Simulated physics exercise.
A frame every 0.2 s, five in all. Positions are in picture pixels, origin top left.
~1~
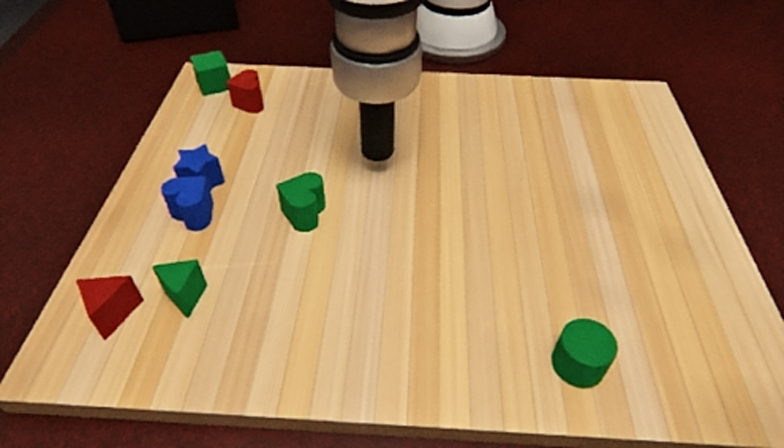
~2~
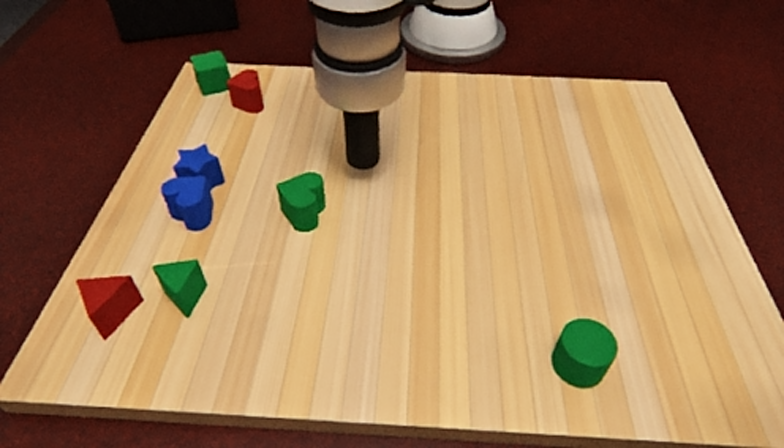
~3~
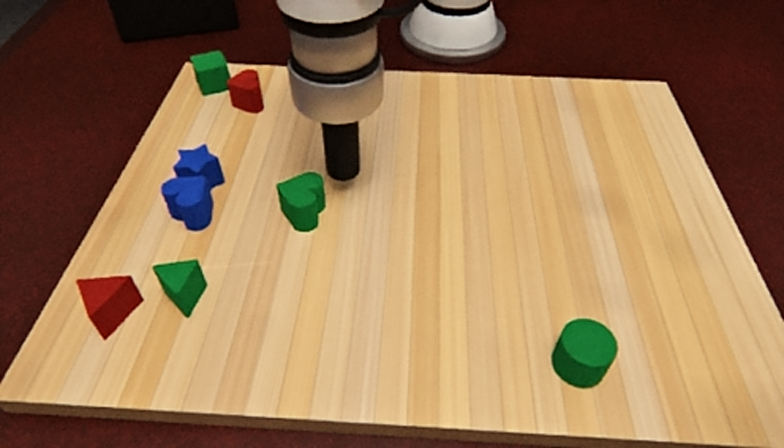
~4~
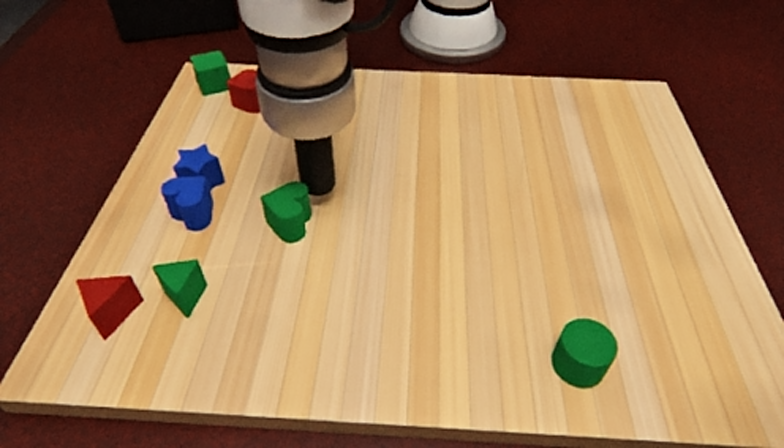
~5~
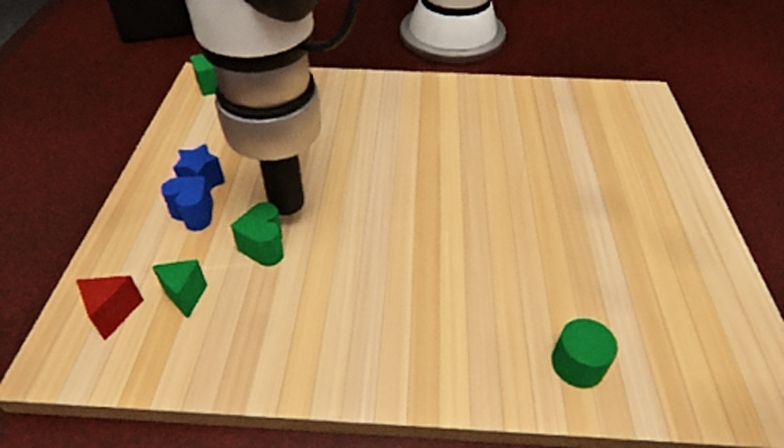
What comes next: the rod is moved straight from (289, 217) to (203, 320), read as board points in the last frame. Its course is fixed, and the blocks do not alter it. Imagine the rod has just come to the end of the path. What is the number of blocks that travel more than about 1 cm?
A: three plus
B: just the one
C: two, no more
B: Just the one.
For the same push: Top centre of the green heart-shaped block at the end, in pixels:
The middle of its upper face will lie at (188, 337).
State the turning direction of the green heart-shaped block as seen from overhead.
Anticlockwise.
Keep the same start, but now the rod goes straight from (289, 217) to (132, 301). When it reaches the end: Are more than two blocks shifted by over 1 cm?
Yes, it checks out.
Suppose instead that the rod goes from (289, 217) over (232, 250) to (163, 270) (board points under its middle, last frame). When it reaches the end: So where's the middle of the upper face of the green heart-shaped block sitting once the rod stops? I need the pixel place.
Put as a pixel place, it's (226, 259).
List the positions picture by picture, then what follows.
Rod tip (378, 152); block tops, red triangle (99, 290); green triangle (175, 272); green heart-shaped block (301, 188), in the first picture.
Rod (363, 160); blocks unchanged, in the second picture.
Rod (343, 171); blocks unchanged, in the third picture.
Rod (318, 186); green heart-shaped block (286, 198), in the fourth picture.
Rod (287, 204); red triangle (99, 290); green triangle (175, 272); green heart-shaped block (258, 221), in the fifth picture.
The first path, step by step. One third of the way, rod (260, 235); green heart-shaped block (231, 257).
Two thirds of the way, rod (231, 269); green heart-shaped block (204, 296), turned 20° anticlockwise.
At the end, rod (198, 307); red triangle in place; green triangle (170, 274); green heart-shaped block (188, 337), turned 60° anticlockwise.
